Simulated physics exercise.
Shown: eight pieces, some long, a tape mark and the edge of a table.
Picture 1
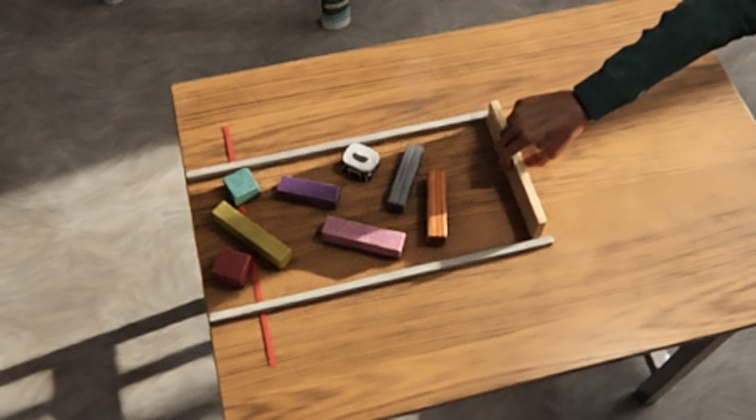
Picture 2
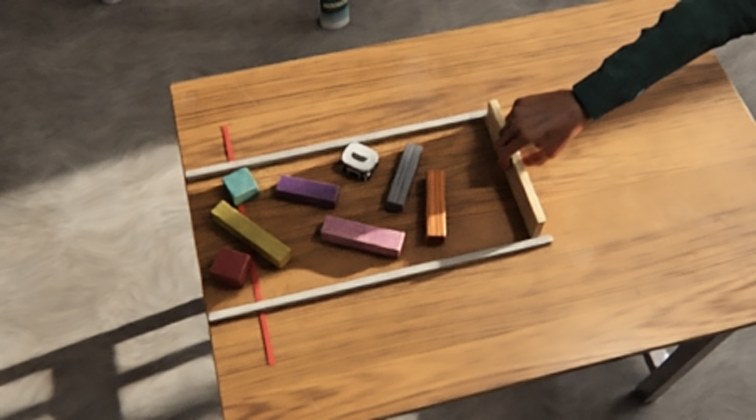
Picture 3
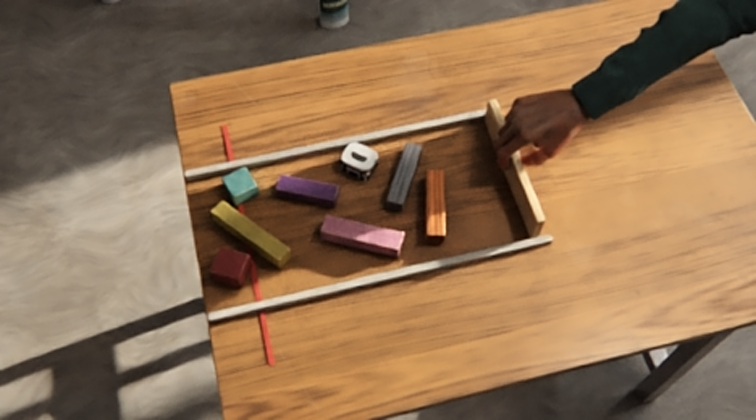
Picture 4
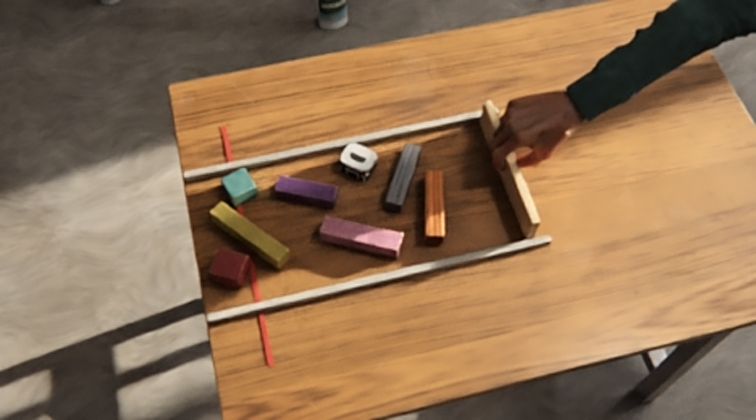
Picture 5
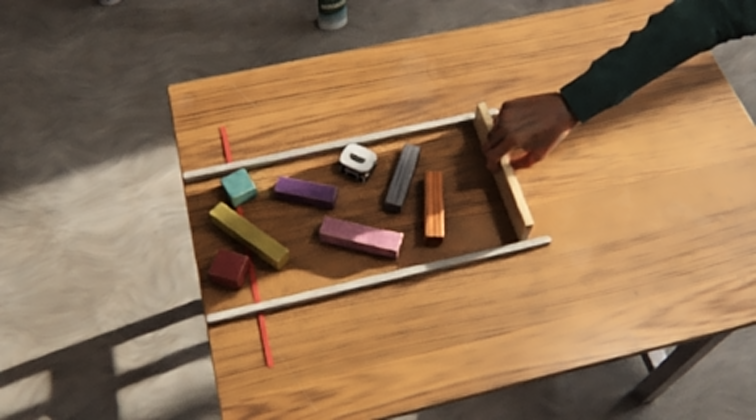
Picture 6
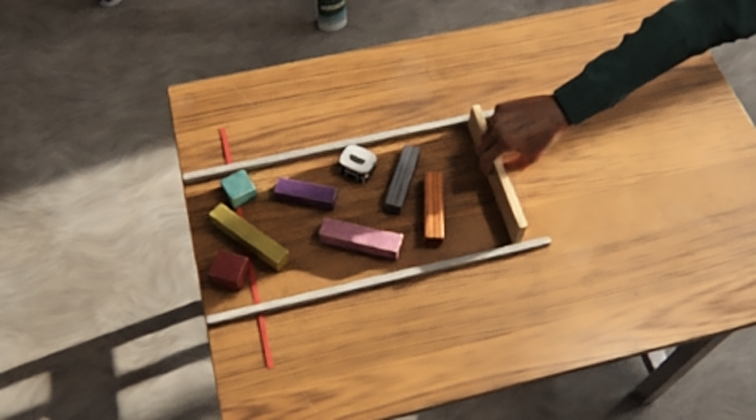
A hand holding a wooden board between two rails, then sliding it slightly left toward coloured blocks and bars on a table.
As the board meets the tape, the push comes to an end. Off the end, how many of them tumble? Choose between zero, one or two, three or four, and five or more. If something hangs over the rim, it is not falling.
The count is three or four.
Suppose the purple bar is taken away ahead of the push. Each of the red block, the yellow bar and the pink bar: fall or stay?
Well, the red block topples off, the yellow bar topples off and the pink bar is left in place.
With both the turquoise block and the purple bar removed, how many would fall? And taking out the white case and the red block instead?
The counts: 2 and 3.
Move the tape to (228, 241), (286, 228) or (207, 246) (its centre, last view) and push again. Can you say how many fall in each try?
Respectively, 5, 1 and 7.
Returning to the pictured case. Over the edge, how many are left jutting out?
You'd get 2.
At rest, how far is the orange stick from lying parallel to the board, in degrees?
Somewhere near 0 degrees, I'd say.
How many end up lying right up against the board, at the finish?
Contact count: 2.
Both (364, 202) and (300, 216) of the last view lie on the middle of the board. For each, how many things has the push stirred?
Respectively 5 and 8.
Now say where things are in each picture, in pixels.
In the first frame, red block (232, 268); turquoise block (242, 187); yellow bar (252, 235); board (514, 169); tape (247, 236).
In the second frame, turquoise block (241, 187); purple bar (308, 192).
In the third frame, yellow bar (251, 234); pink bar (362, 236).
In the fourth frame, red block (230, 269); grey stick (403, 177).
In the fifth frame, turquoise block (239, 188); board (502, 171).
In the sixth frame, red block (230, 270); turquoise block (239, 189); yellow bar (249, 237); board (495, 173); tape (245, 238).
A little later, none off yet; red block at rest near (230, 270); turquoise block at rest near (239, 189); yellow bar at rest near (249, 237).
Next, none off yet; red block at rest near (230, 270); turquoise block moving near (234, 189); yellow bar at rest near (249, 237).
Later still, none off yet; red block shifted about its own width near (206, 282); turquoise block tilted a little near (172, 194); yellow bar shifted a little near (220, 252).
When it is over, the number that fall off is three or four; down, purple bar, yellow bar, turquoise block and red block.
